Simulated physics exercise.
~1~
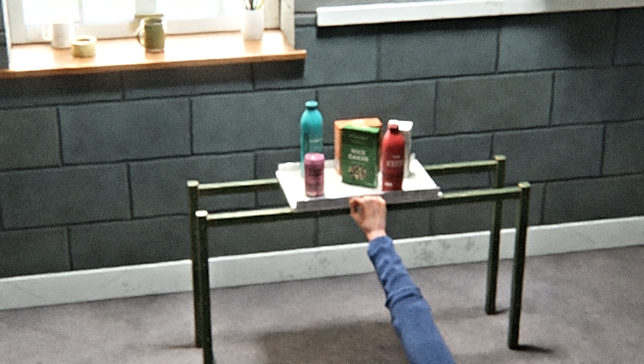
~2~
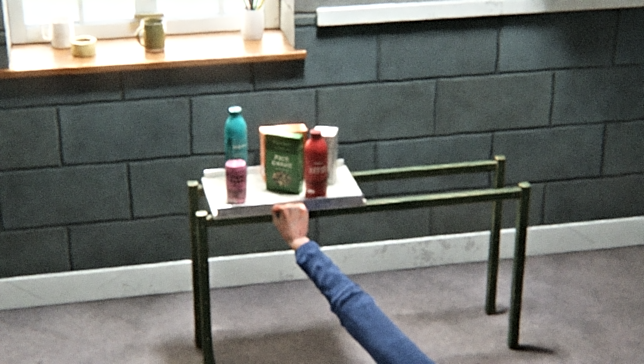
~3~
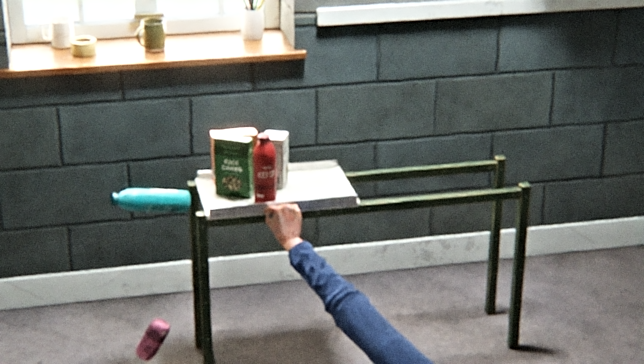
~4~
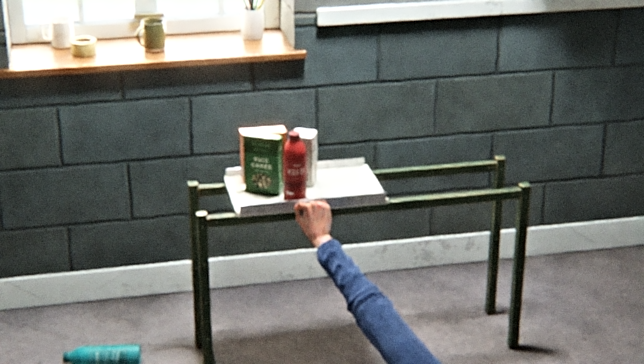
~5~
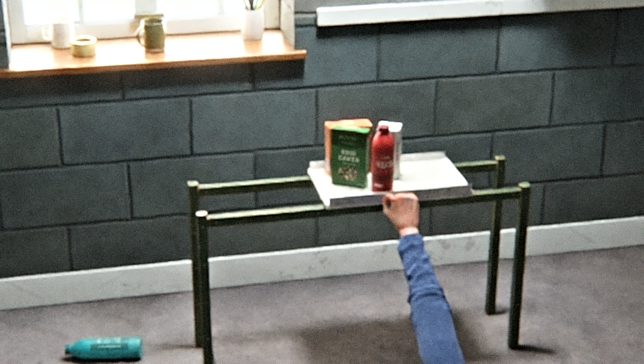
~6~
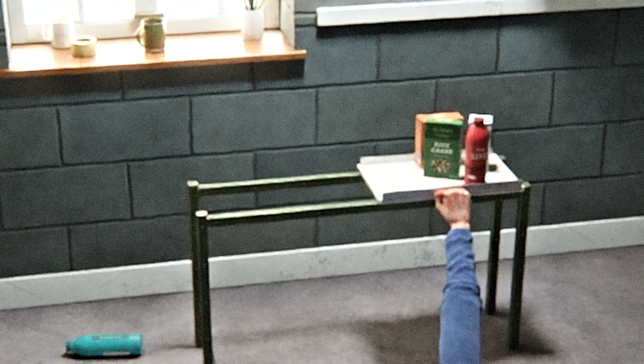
A white tray slides on a dark green metal frame before a grey block wall, seen from the front and slightly above, with a windowsill at upper left. It carries a turquoise bottle and a pink can on its left side, orange and green packets in the middle, and a red bottle and white carton on the right. A blue-sleeved arm moves the tray left, and the turquoise bottle and pink can pitch off that end. The hand then takes the tray back to the far right. The remaining four items stand on it, while the turquoise bottle lies on the floor and the can is out of sight.
